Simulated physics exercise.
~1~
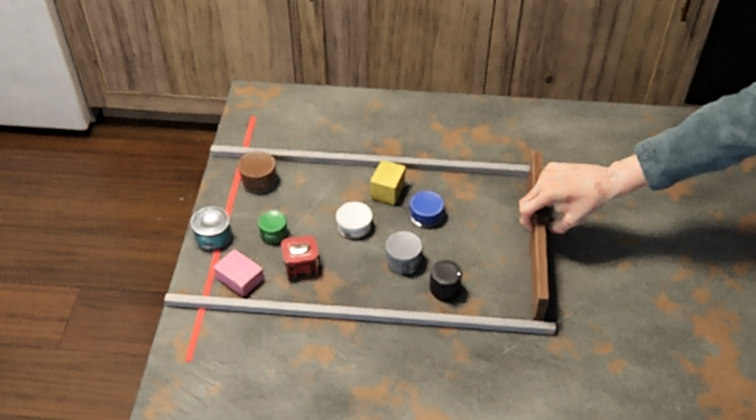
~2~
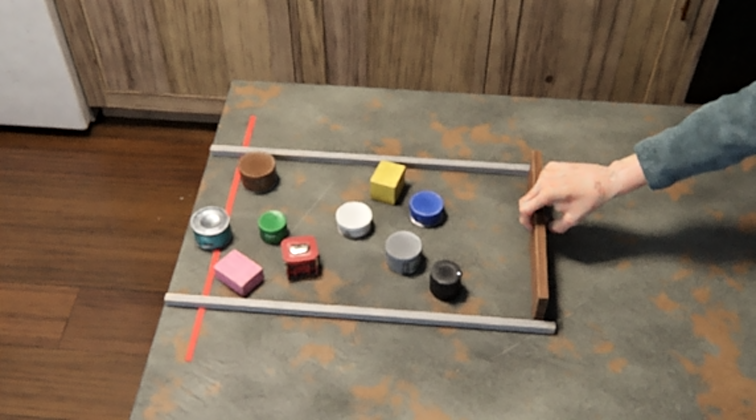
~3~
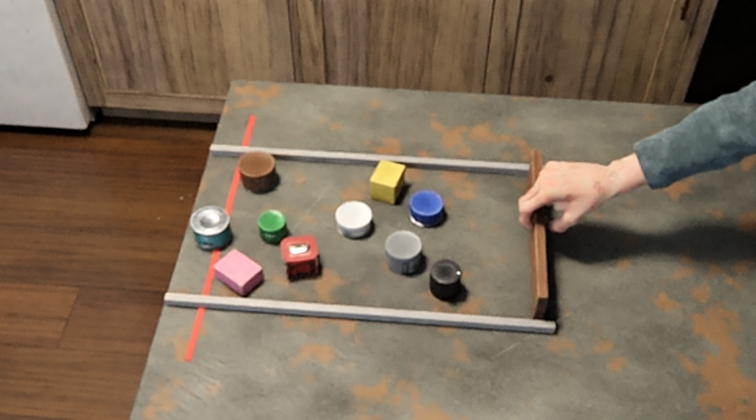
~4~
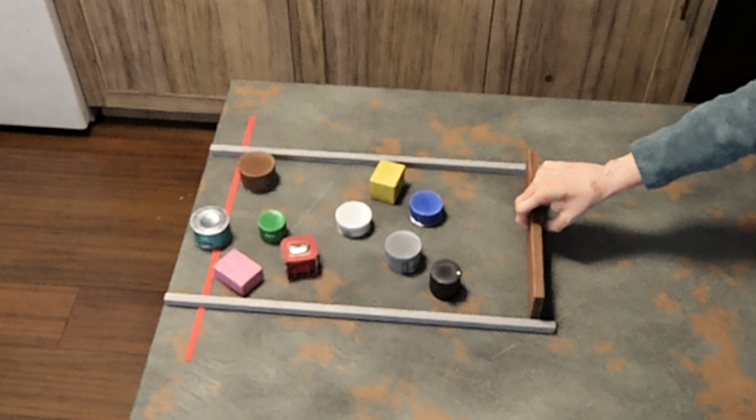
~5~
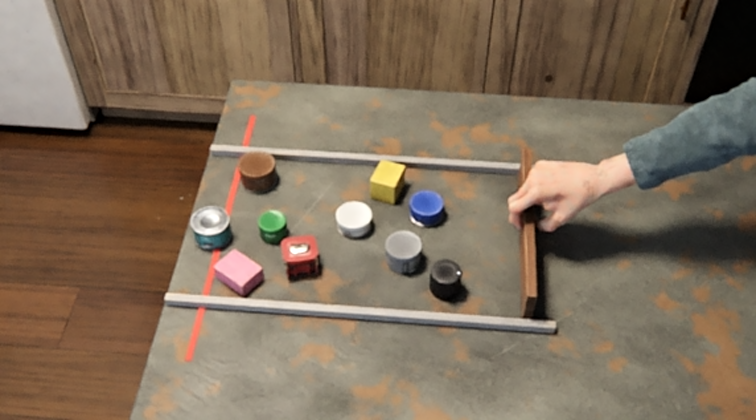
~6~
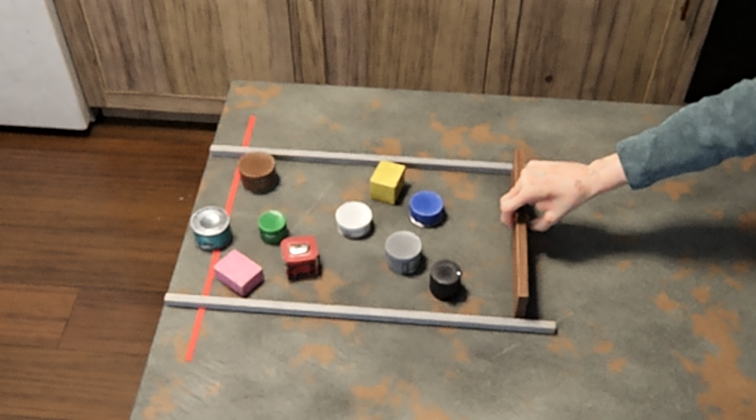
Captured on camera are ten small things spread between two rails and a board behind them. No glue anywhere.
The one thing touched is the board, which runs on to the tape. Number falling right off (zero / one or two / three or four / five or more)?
Honestly, the push sends five or more of them over the end.
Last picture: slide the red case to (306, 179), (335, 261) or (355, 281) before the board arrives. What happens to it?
Well, the red case goes off the edge first, goes off the edge next, and goes off the edge last.
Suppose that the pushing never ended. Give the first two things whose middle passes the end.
It is the turquoise tin and after it the brown pot.
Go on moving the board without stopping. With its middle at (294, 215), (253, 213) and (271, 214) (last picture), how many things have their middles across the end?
Going through the three places, I get 0, 1 and 0.
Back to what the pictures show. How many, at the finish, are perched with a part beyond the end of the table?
In total, 0 of them.
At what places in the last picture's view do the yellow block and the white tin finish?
You'll find the yellow block at roughly (223, 158) and the white tin at roughly (210, 206).
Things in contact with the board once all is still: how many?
In contact: 5.
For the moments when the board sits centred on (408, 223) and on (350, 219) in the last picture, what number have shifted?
Tally: First 4; then 6.
Soon after, none off yet; turquoise tin at rest near (212, 229); brown pot at rest near (258, 173); pink block at rest near (239, 273).
Then, none off yet; turquoise tin at rest near (212, 229); brown pot at rest near (258, 173); pink block moving near (235, 275).
At rest, the number that fall off is five or more; fallen, red case, green tub, pink block, brown pot and turquoise tin.
